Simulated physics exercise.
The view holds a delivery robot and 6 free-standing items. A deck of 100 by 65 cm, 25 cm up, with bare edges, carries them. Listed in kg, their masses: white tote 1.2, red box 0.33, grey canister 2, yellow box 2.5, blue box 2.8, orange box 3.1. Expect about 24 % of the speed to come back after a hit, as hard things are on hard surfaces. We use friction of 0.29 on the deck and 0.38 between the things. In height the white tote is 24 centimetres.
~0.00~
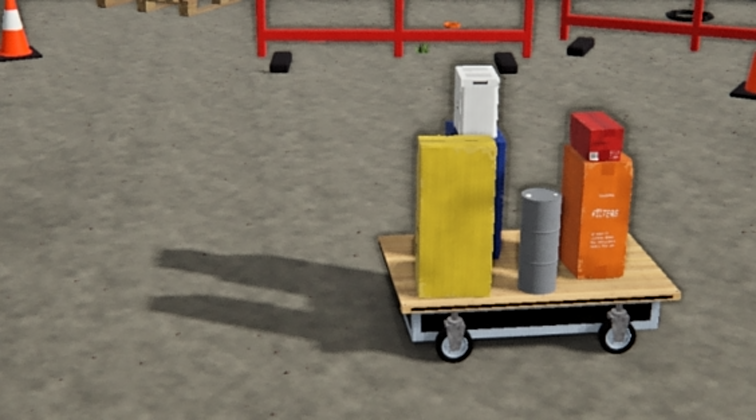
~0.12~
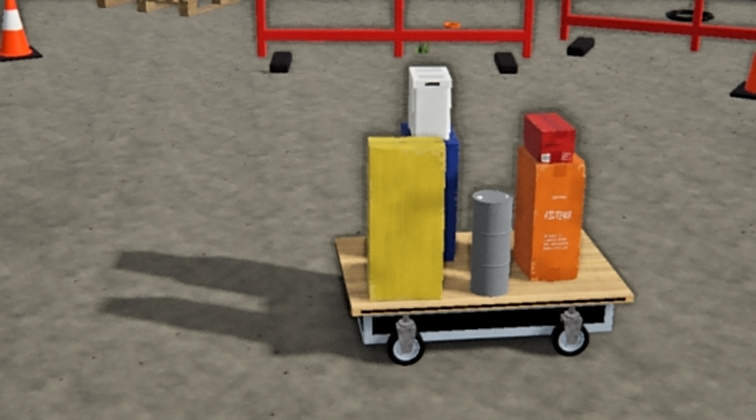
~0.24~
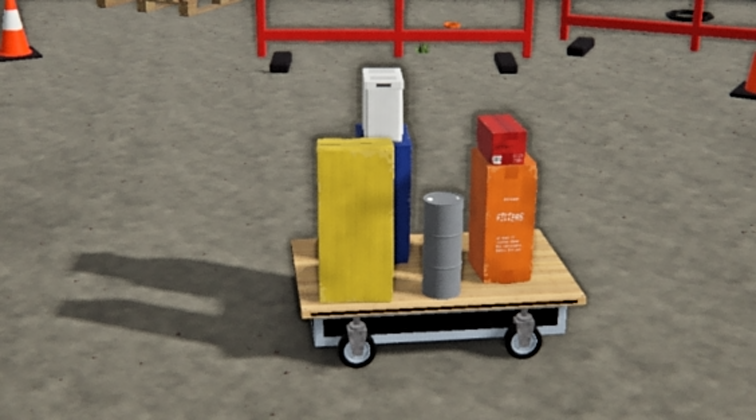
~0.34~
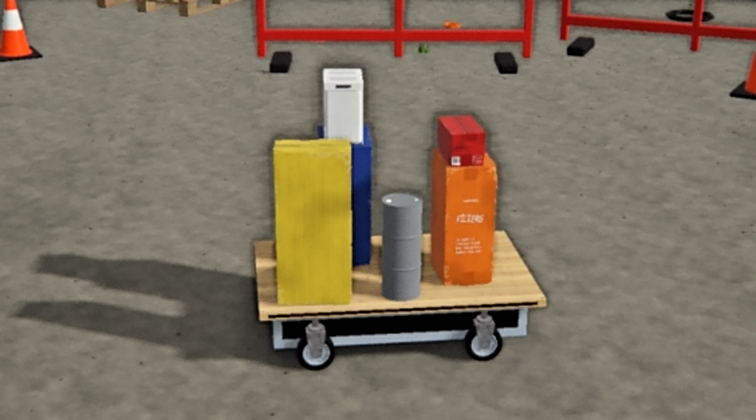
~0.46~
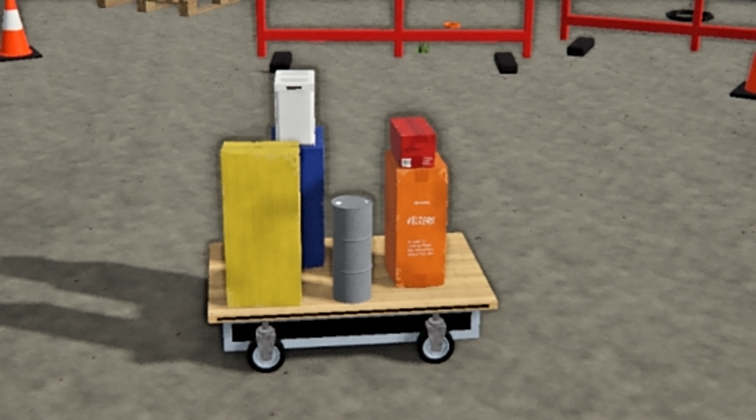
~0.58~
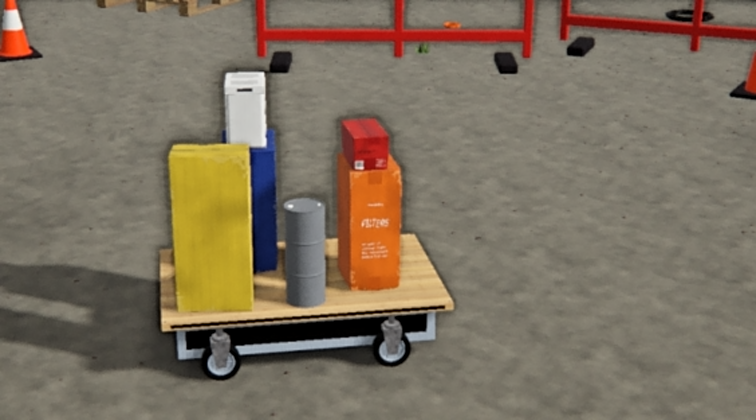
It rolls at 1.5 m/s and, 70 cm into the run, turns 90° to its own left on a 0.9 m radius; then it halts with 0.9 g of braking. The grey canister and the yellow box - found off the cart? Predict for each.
Prediction: The grey canister is not off the cart, the yellow box is off the cart.
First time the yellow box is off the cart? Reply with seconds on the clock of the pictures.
1.4 s or so.
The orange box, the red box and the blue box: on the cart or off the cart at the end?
Observed: Orange box remains in bounds; red box remains in bounds; blue box exits its support.
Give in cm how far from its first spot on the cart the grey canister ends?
Displacement: Approx. 32 cm.
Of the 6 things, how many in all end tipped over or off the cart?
3.
After 1.08 s, cart has run 162 cm, turned 49°; white tote and blue box now off the cart; yellow box leaning 44° near (41, 292); grey canister slid 8 cm near (168, 310).
After 1.58 s, cart has run 237 cm, turned 90°; yellow box now off the cart; grey canister slid 8 cm.
At rest (2.5 s), off the cart, white tote, yellow box and blue box; not toppled but over 10 cm from the start, red box, grey canister and orange box.
